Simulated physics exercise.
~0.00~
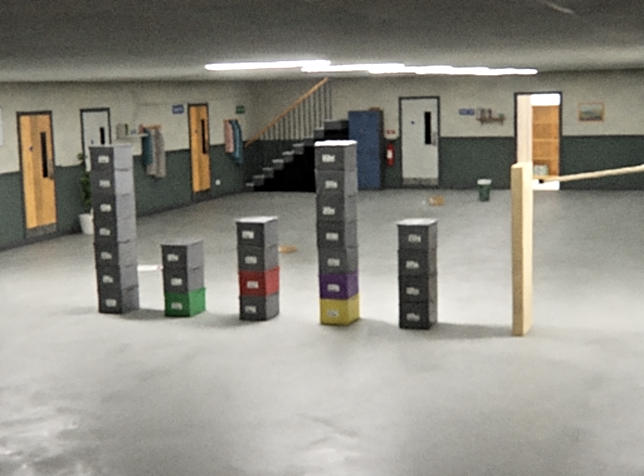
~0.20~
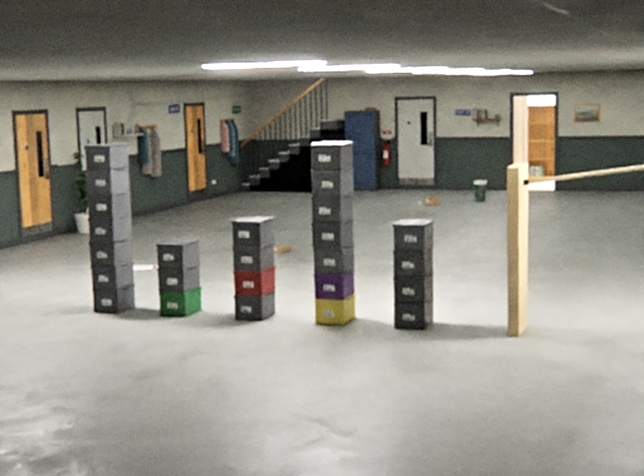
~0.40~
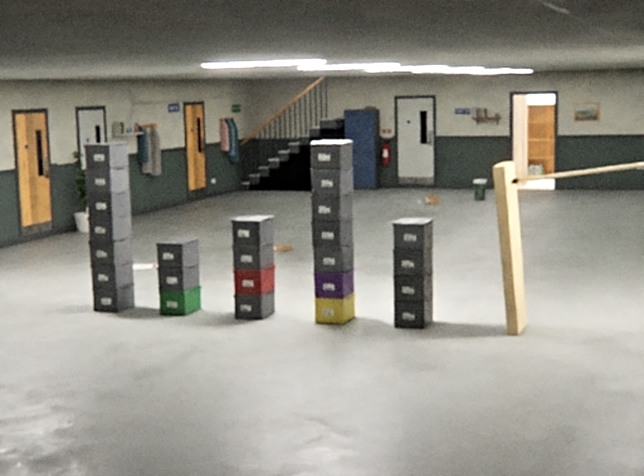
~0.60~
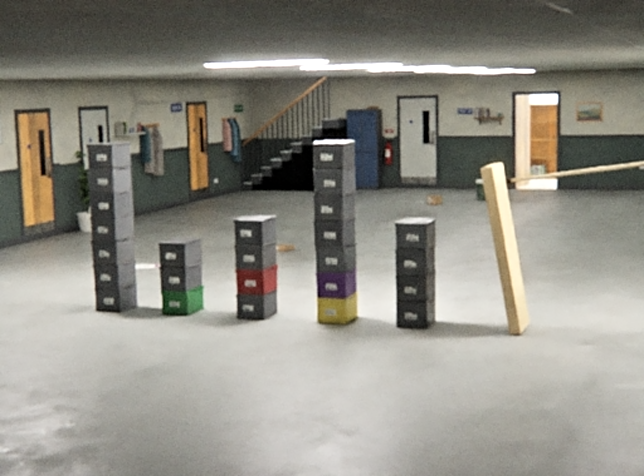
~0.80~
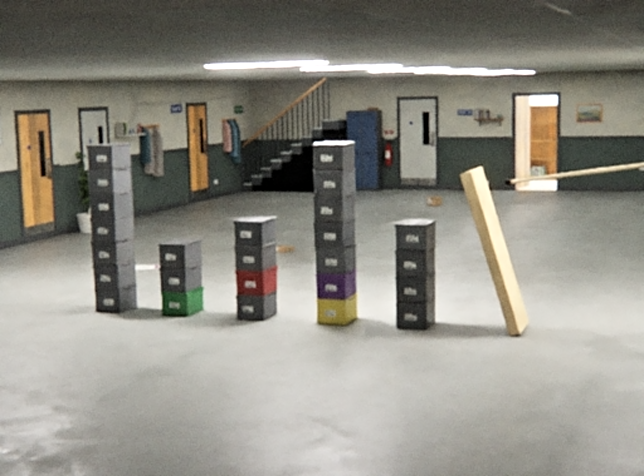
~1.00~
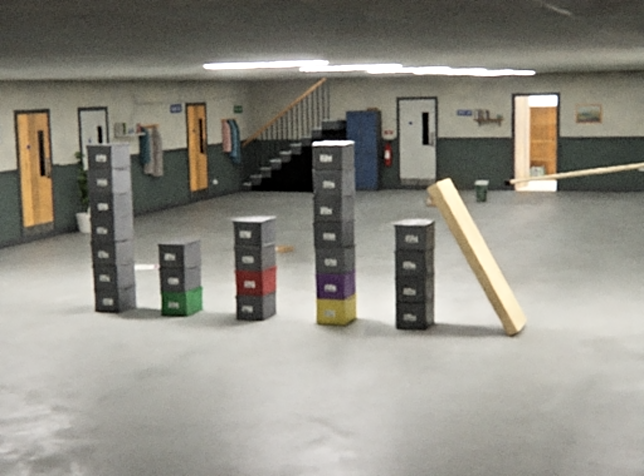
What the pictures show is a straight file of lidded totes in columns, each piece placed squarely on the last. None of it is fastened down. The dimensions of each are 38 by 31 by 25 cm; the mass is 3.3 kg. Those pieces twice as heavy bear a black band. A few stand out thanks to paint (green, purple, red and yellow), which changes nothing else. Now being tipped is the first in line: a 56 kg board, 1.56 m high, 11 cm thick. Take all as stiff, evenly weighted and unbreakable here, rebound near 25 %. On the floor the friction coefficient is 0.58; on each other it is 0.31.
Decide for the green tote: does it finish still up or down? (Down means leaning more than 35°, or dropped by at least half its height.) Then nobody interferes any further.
It finishes still up.
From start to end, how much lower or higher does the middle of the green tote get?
Lower by close to 0 cm.
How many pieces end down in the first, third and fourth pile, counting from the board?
The first pile gives 2, the third 3 and the fourth 1.
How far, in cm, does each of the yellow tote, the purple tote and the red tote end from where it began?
Net displacement, roughly: Yellow ~ 0 cm, purple ~ 30 cm, red ~ 40 cm.
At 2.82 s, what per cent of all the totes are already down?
45 per cent.
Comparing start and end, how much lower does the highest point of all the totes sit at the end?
By about 0 cm, start to end.
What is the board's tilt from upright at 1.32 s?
I'd put it near 50°.
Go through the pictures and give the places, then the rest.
In the first frame (we follow the side turned to the camera), pole end (541, 182) 10 cm short, board 0° from upright; green tote (177, 305); yellow tote (334, 313); red tote (252, 284); no other piece has moved.
In the second frame, pole end (526, 182) 1 mm in, board 0° from upright; green tote (172, 305).
In the third frame, pole end (515, 181) 10 cm in, board 5° from upright; green tote (172, 304); no other piece has moved.
In the fourth frame, pole end (508, 181) 19 cm in, stopped, board 10° from upright; green tote (174, 304); no other piece has moved.
In the fifth frame, pole end (508, 182) 19 cm in, stopped, board 17° from upright; green tote (174, 305); no other piece has moved.
In the sixth frame, pole end (508, 183) 19 cm in, stopped, board 29° from upright; green tote (173, 305); red tote (249, 284); yellow tote (330, 313); no other piece has moved.
Around 1.32 s, board 52° from upright; none of the 25 totes down, 4 disturbed; green tote unmoved.
Around 1.90 s, board 60° from upright; 2 of the 25 totes down; green tote unmoved; purple tote tipped 13°.
Around 2.40 s, board 60° from upright; 8 of the 25 totes down; green tote unmoved; purple tote tipped 61°, 11 cm lower.
Around 2.82 s, board 60° from upright; 11 of the 25 totes down; green tote unmoved; purple tote tipped 65°, 19 cm lower.
Finally (3.6 s), board 60° from upright; 12 of the 25 totes down; green tote unmoved; red tote on its side; purple tote tipped 66°, 19 cm lower. Seen by the last camera, middles, green tote near (181, 301), red tote near (225, 297).
